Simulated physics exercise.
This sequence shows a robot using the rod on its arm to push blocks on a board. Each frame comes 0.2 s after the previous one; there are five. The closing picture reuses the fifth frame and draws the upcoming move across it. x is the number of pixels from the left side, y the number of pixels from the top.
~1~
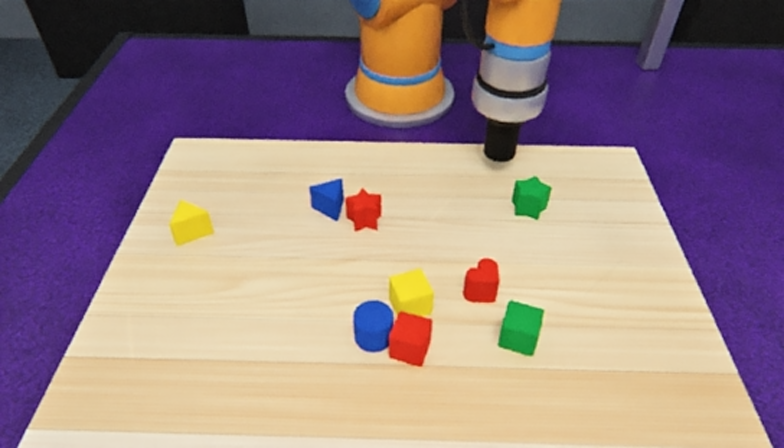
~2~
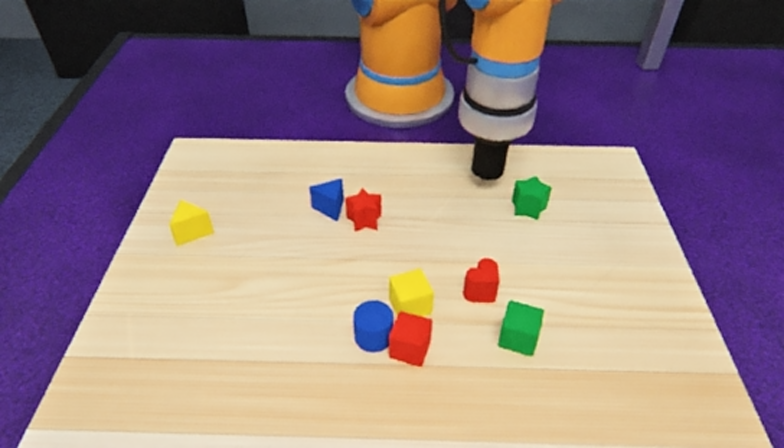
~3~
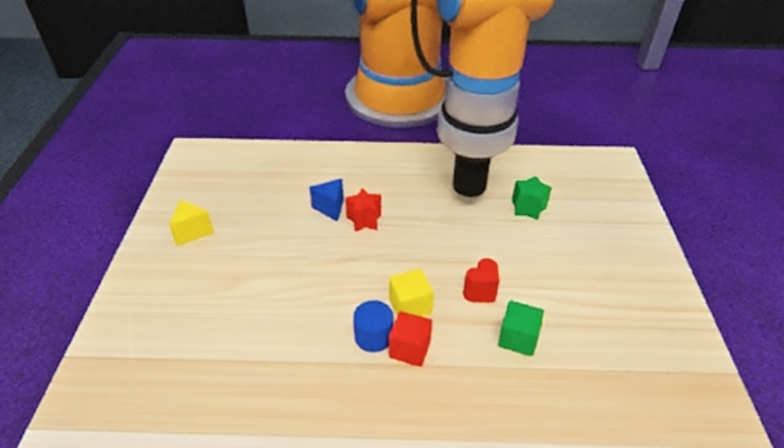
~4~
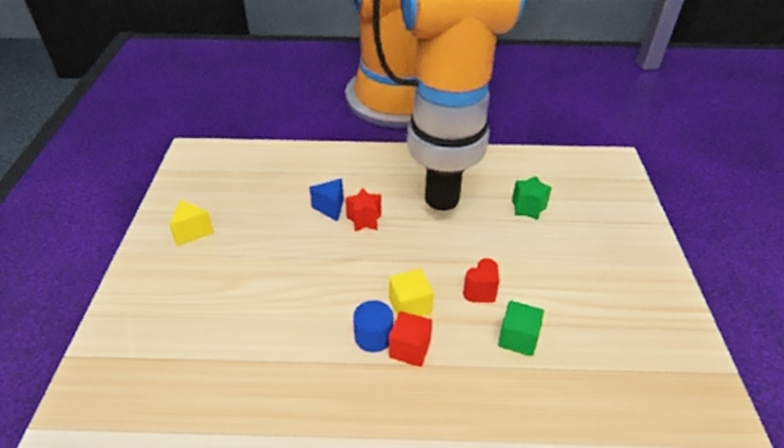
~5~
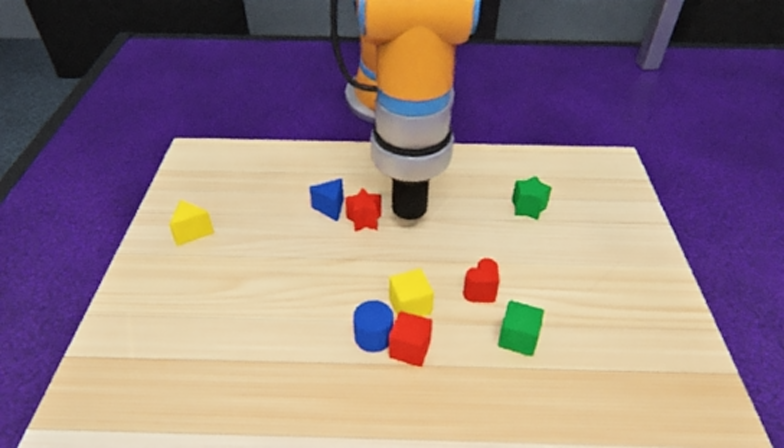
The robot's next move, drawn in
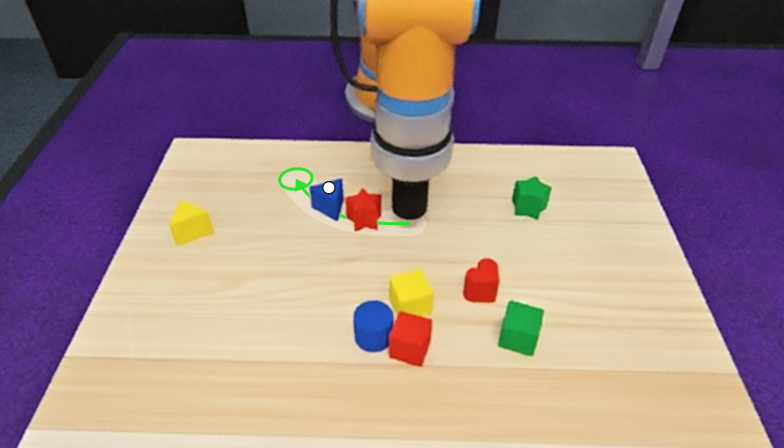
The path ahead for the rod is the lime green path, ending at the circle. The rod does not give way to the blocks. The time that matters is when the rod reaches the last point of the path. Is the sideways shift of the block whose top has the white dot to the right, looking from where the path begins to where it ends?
No - that is not the case.
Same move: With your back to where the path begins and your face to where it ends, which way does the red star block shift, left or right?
With start-to-end as forward, it shifts left.
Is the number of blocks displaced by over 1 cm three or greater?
No, that is not what happens.
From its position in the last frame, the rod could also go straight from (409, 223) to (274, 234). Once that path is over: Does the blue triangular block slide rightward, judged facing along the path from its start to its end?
It seems so.
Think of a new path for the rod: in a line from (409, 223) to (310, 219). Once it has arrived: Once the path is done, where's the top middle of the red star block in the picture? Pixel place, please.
That would be at about pixel (278, 196).
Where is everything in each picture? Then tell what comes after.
The first frame shows rod tip at (499, 153); block tops, blue triangular block at (329, 188); red star block at (364, 199).
The second frame shows rod at (488, 170); blocks unchanged.
The third frame shows rod at (469, 187); blocks unchanged.
The fourth frame shows rod at (442, 199); blocks unchanged.
The fifth frame shows rod at (410, 208); blue triangular block at (329, 188); red star block at (364, 199).
Path on the board, from (409, 223) by way of (359, 221) and (319, 204) to (296, 179); the dot is on the blue triangular block.
On the path given first. One third of the way, rod at (358, 205); blue triangular block at (310, 185), turned 35° clockwise; red star block at (328, 198).
Two thirds of the way, rod at (317, 189); blue triangular block at (268, 174), turned 25° clockwise; red star block at (286, 184), turned 15° anticlockwise.
At the end, rod at (294, 164); blue triangular block at (244, 172); red star block at (272, 173), turned 60° anticlockwise.
